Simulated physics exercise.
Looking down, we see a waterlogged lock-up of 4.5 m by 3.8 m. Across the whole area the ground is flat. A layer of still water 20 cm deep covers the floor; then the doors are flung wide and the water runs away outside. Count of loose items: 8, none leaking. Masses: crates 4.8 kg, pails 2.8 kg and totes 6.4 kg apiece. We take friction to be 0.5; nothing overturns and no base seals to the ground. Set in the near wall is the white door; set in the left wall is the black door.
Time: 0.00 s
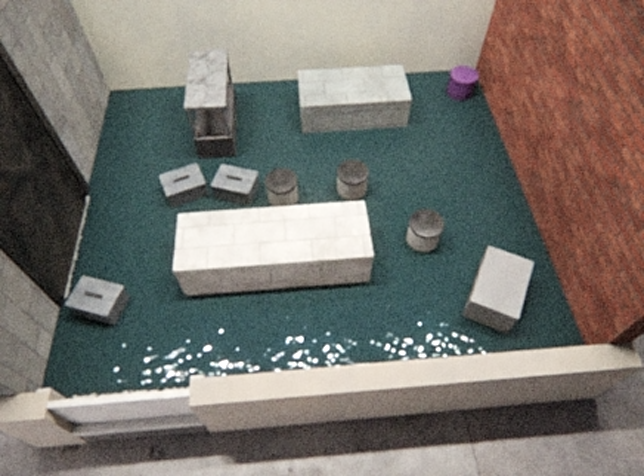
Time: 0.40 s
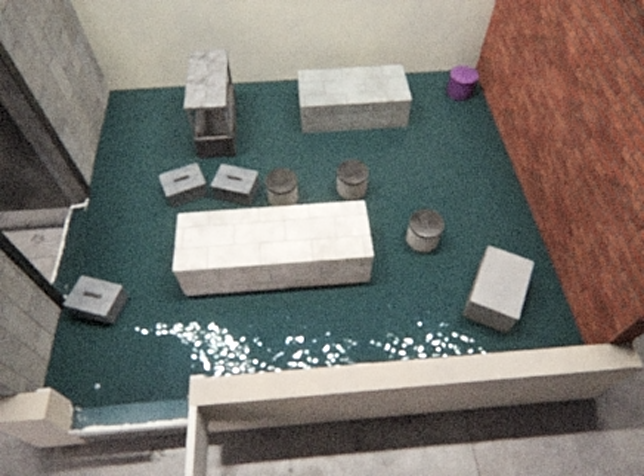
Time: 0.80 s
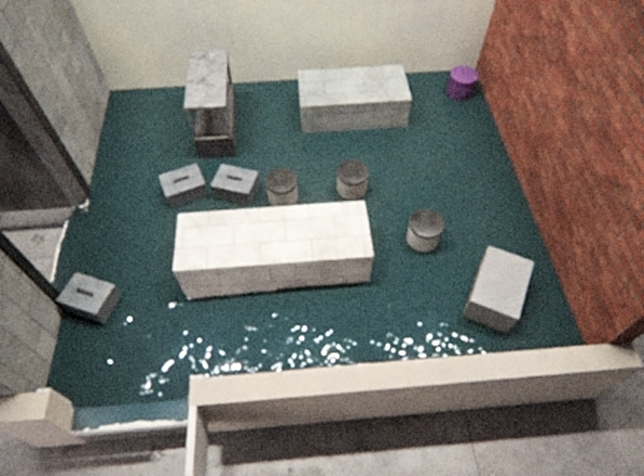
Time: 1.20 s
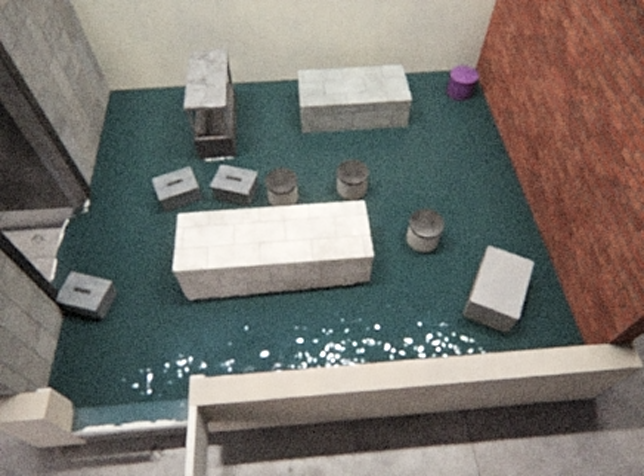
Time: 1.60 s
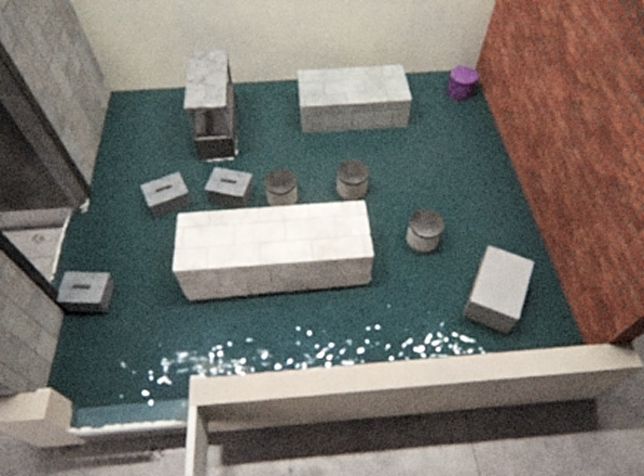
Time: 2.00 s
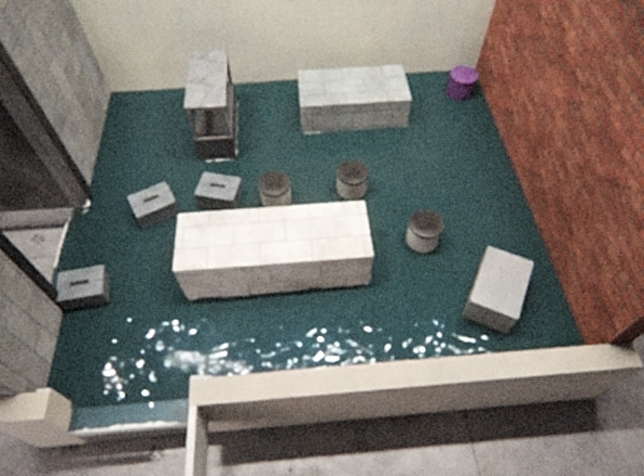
In the video, seen from above, a white door in the near wall and a black door on the left open onto a flooded room; the grey tote nearest the left doorway shifts slightly, then two more totes and a grey pail drift leftward.
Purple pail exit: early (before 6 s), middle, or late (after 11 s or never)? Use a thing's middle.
Late.
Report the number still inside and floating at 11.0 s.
Tally: 2 of them.
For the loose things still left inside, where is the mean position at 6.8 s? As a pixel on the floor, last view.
Near (338, 242).
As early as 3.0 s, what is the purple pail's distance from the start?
Displacement near 0 cm.
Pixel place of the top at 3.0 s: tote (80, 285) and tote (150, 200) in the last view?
Somewhere around (51, 268) and (95, 242).
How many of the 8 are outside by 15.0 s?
My tally comes to 7.
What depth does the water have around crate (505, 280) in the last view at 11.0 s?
Around 7 centimetres.
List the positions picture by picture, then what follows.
In the first picture, the purple pail at (464, 74), afloat; 20 cm deep round most things; 0 of 8 have shifted.
In the second picture, the purple pail at (464, 74), afloat; about 3010 L in view; 0 of 8 have shifted.
In the third picture, the purple pail at (464, 74) floats; about 2930 L in view; 1 of 8 have shifted.
In the fourth picture, the purple pail at (464, 74) floats; about 2850 L in view; 2 of 8 have shifted.
In the fifth picture, the purple pail at (464, 74), afloat; about 2770 L in view; 3 of 8 have shifted.
In the sixth picture, the purple pail at (464, 74), afloat; 19 cm deep round most things; 4 of 8 have shifted.
After 3.0 s the purple pail is near (464, 74), 0.0 m from its start, afloat; 0 of 8 are out; 8 afloat.
After 6.8 s the purple pail is near (458, 88), 0.2 m from its start, afloat; 4 of 8 are out; 4 afloat.
After 11.0 s the purple pail is near (463, 98), 0.3 m from its start, afloat; 6 of 8 are out; 2 afloat.
After 15.0 s the purple pail is near (463, 114), 0.5 m from its start, afloat; 7 of 8 are out; 1 afloat.
